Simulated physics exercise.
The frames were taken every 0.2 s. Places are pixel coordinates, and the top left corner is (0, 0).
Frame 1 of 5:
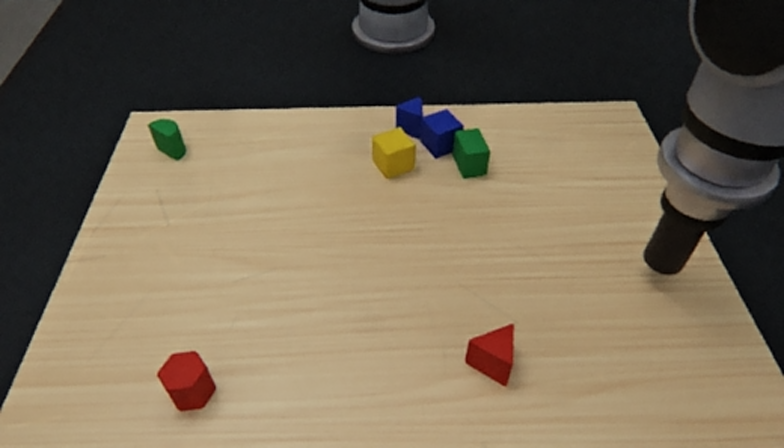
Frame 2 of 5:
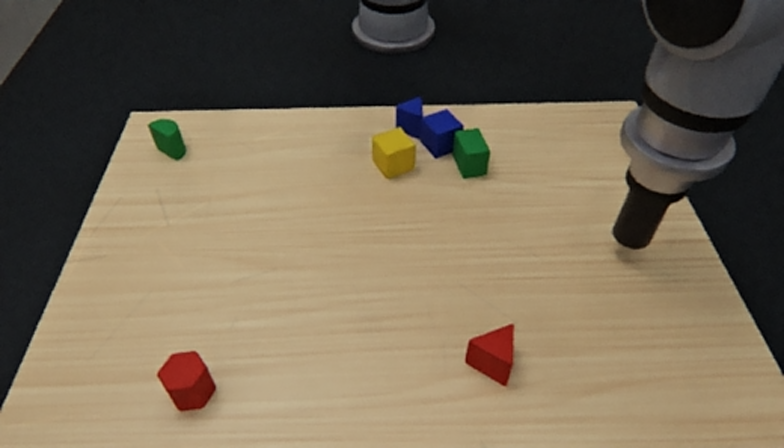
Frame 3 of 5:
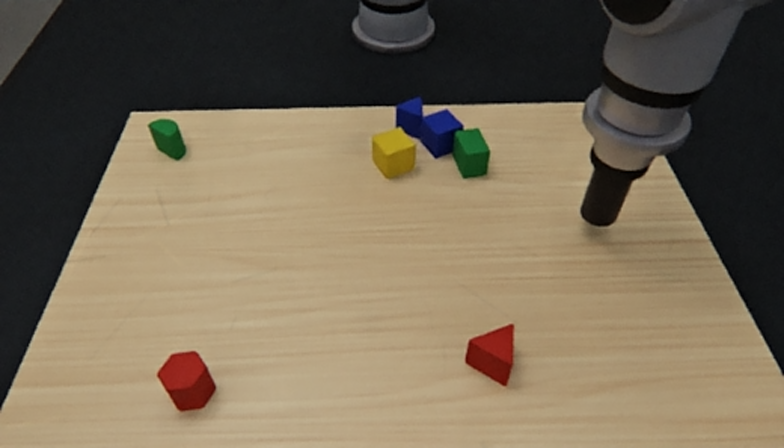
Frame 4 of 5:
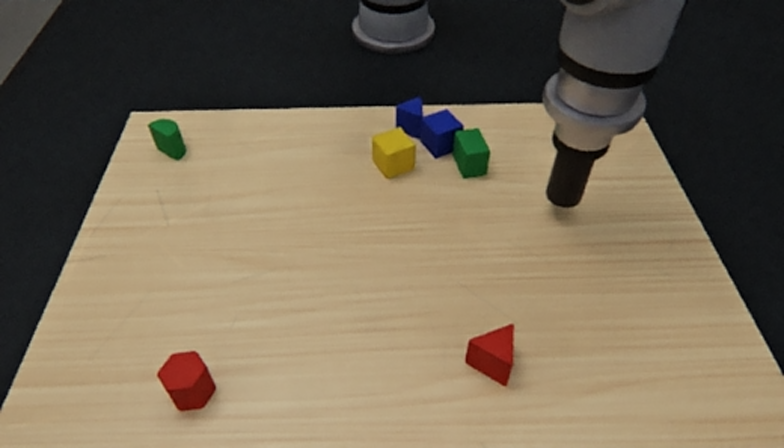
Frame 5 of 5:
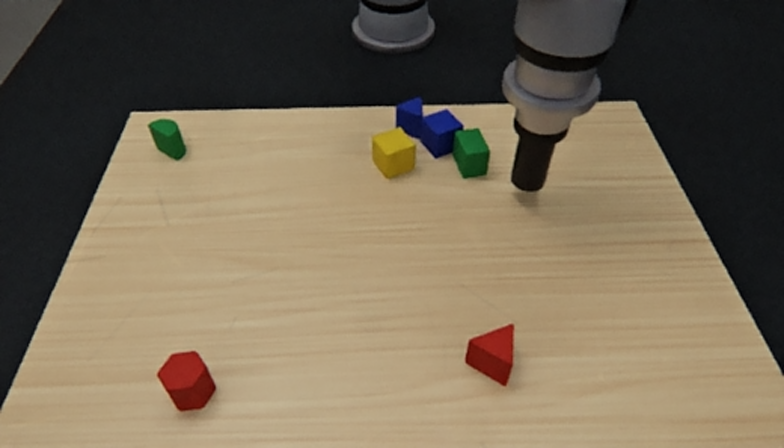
On a wooden board, a robot arm's dark stick glides left and upward past still blocks.
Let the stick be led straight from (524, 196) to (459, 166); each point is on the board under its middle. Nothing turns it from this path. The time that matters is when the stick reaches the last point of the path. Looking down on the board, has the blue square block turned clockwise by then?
I'd say no.
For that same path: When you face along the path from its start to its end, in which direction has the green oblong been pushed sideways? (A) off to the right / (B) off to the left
A (off to the right)
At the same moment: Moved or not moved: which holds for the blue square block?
It is carried off its spot.
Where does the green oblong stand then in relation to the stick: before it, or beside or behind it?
The stick still pushes it.
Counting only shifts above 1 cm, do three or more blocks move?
That would be a yes.
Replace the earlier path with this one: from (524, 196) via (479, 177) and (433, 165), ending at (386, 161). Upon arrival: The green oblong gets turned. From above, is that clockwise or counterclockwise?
It twists with the clock when seen from above.
What follows on the original path. Halfway along, stick (493, 165); blue square block (438, 118); green oblong (466, 136).
At the end, stick (461, 150); yellow square block still; blue triangular block (402, 99), turned 15° clockwise; blue square block (426, 105), turned 50° anticlockwise; green oblong (451, 119), turned 50° clockwise.
